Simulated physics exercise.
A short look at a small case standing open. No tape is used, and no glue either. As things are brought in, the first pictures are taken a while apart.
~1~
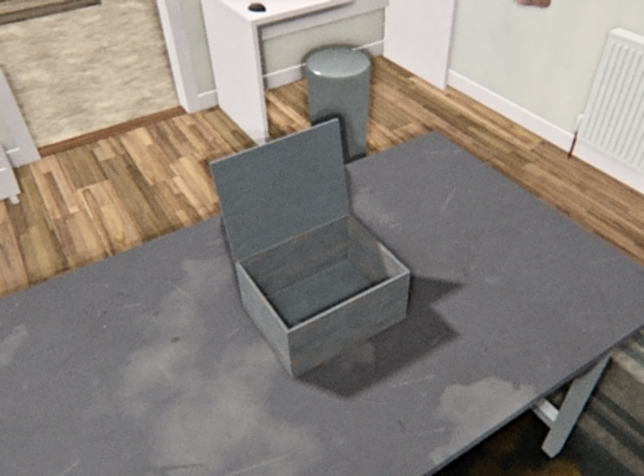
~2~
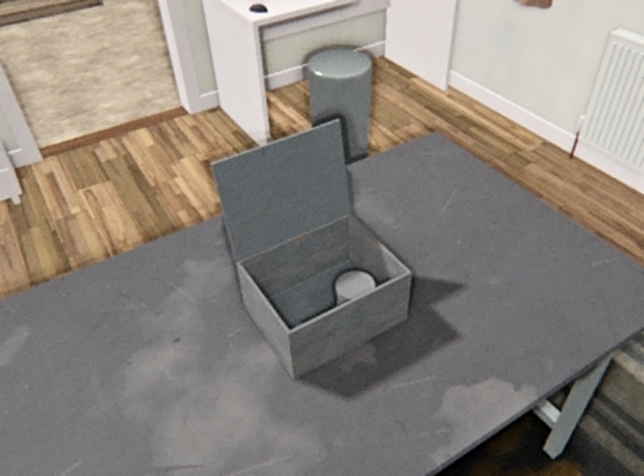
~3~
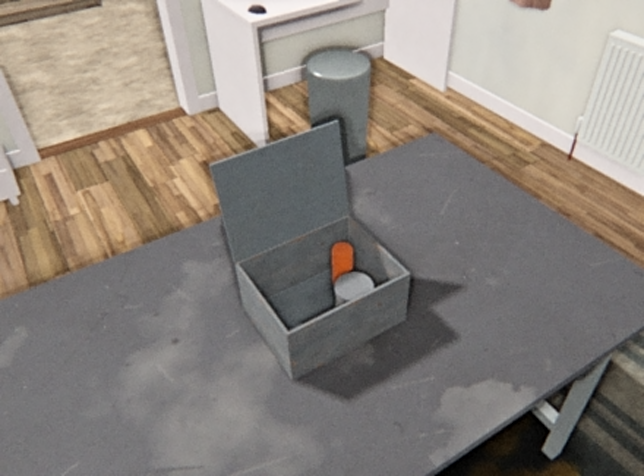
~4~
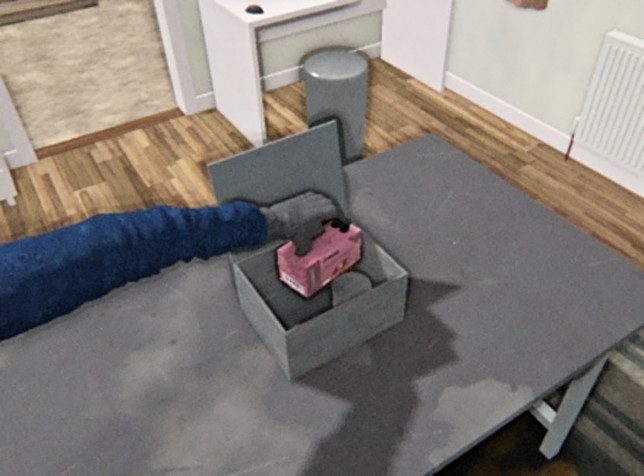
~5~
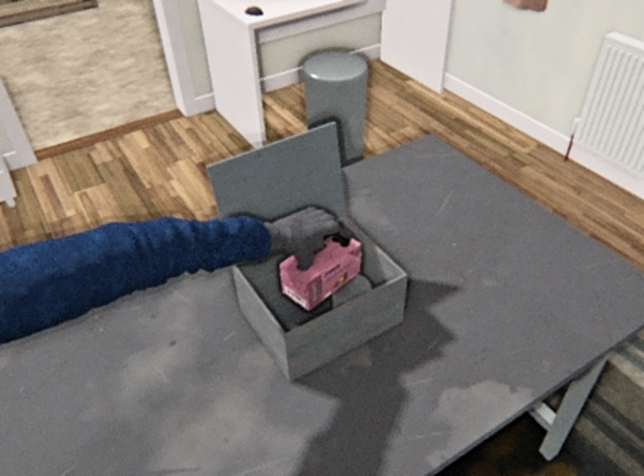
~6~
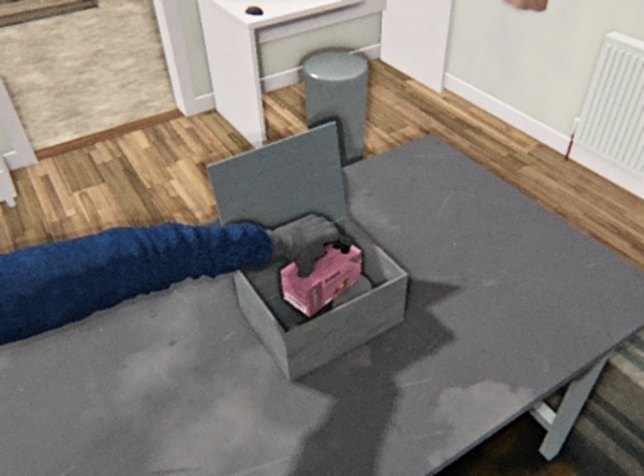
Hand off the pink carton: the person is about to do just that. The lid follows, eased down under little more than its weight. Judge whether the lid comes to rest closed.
It does.
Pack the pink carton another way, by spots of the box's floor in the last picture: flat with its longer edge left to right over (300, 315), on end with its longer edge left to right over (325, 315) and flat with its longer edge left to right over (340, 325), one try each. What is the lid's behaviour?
So, one: It drops fully; two: It drops fully; three: It remains raised.
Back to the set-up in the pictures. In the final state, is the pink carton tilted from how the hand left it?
Looking at the last picture, the pink carton sits at an angle.
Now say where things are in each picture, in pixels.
The last thing is not in view yet, in the first frame.
The last thing is not in view yet, in the second frame.
The last thing is not in view yet, in the third frame.
Coming down; pink carton (320, 254), in the fourth frame.
Coming down; pink carton (322, 268), in the fifth frame.
In place under the hand; pink carton (322, 274), in the sixth frame.
Then, 0.60 s after the last picture, pink carton on its side near (308, 296).
Then, 1.60 s after the last picture, lid 65° above the rim; pink carton on its side near (308, 296).
Then, 1.90 s after the last picture, lid 19° above the rim; pink carton on its side near (308, 296).
At rest, lid shut; tipped over in the box, pink carton; the other 2 in place. Seen from the same camera at the end, pink carton near (308, 296).
